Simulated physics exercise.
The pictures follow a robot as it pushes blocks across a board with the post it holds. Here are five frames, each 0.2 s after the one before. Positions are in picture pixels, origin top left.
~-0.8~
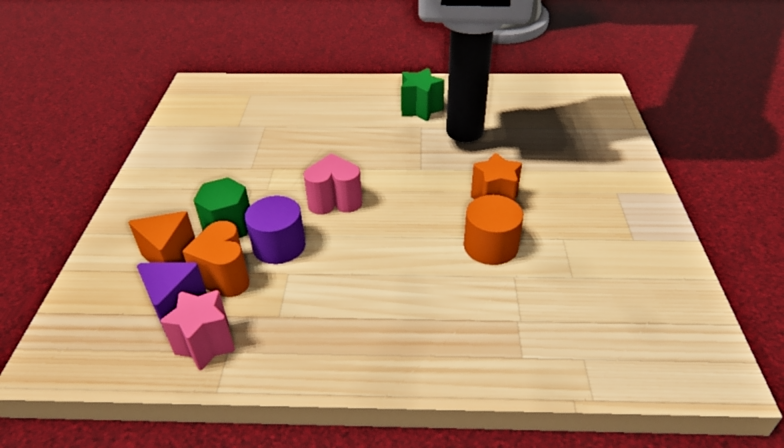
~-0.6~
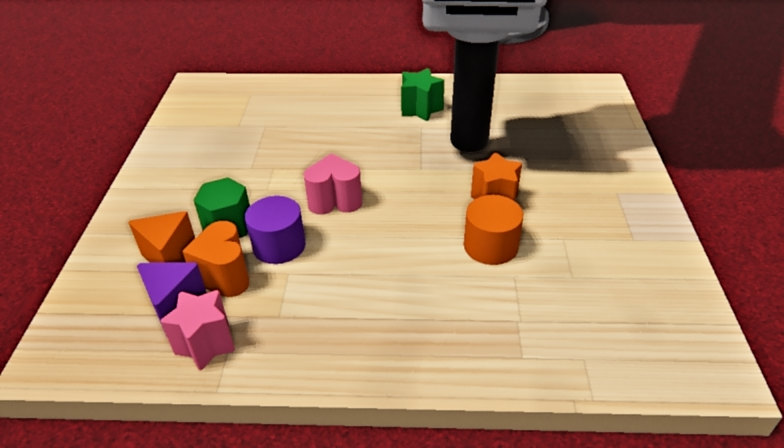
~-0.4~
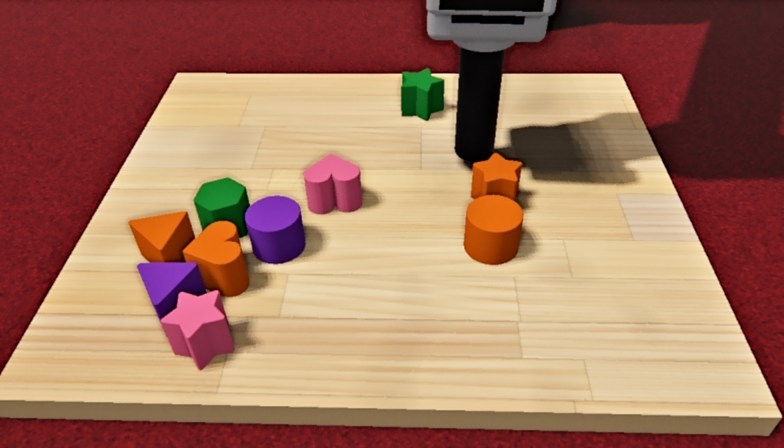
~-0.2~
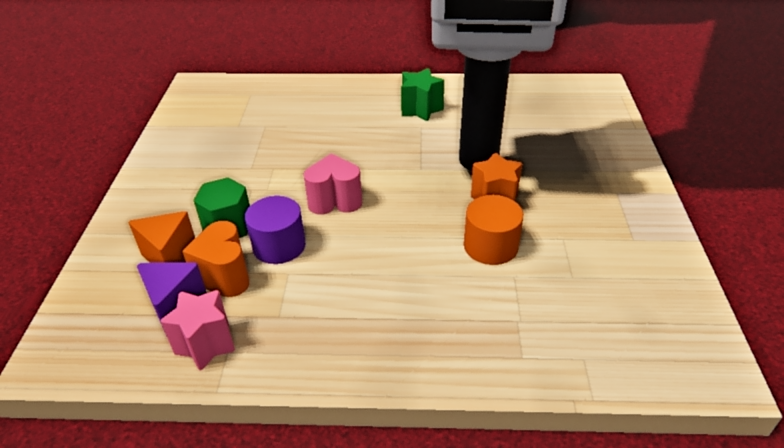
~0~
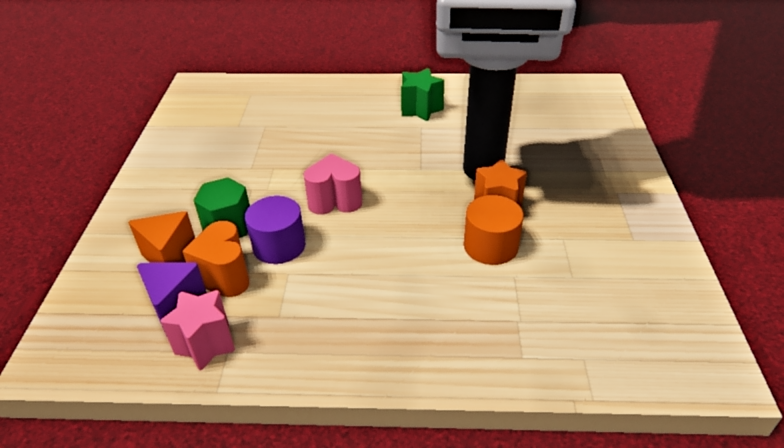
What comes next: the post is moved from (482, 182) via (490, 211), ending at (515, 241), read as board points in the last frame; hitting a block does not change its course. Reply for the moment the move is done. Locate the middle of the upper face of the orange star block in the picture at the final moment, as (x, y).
The point I'd pick in the picture is (543, 235).
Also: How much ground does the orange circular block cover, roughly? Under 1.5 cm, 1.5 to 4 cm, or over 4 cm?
Net shift: Above 4 cm.
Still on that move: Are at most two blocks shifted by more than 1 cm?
Yes - that is the case.
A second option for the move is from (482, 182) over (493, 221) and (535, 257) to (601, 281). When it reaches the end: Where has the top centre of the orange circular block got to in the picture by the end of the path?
It should be at about (518, 287).
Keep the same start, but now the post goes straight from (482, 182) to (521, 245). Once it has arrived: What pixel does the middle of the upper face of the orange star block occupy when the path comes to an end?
Just about (547, 240).
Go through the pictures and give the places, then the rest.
In the first picture, tip of the post at (465, 133), middles of tops, orange circular block at (495, 212), orange star block at (499, 167).
In the second picture, post at (469, 143), nothing pushed.
In the third picture, post at (474, 152), nothing pushed.
In the fourth picture, post at (478, 162), nothing pushed.
In the fifth picture, post at (483, 171), orange circular block at (495, 212), orange star block at (502, 174).
On the path given first. Halfway along, post at (491, 201); orange circular block at (501, 235); orange star block at (514, 203).
At the end, post at (516, 230); orange circular block at (511, 267); orange star block at (543, 235).
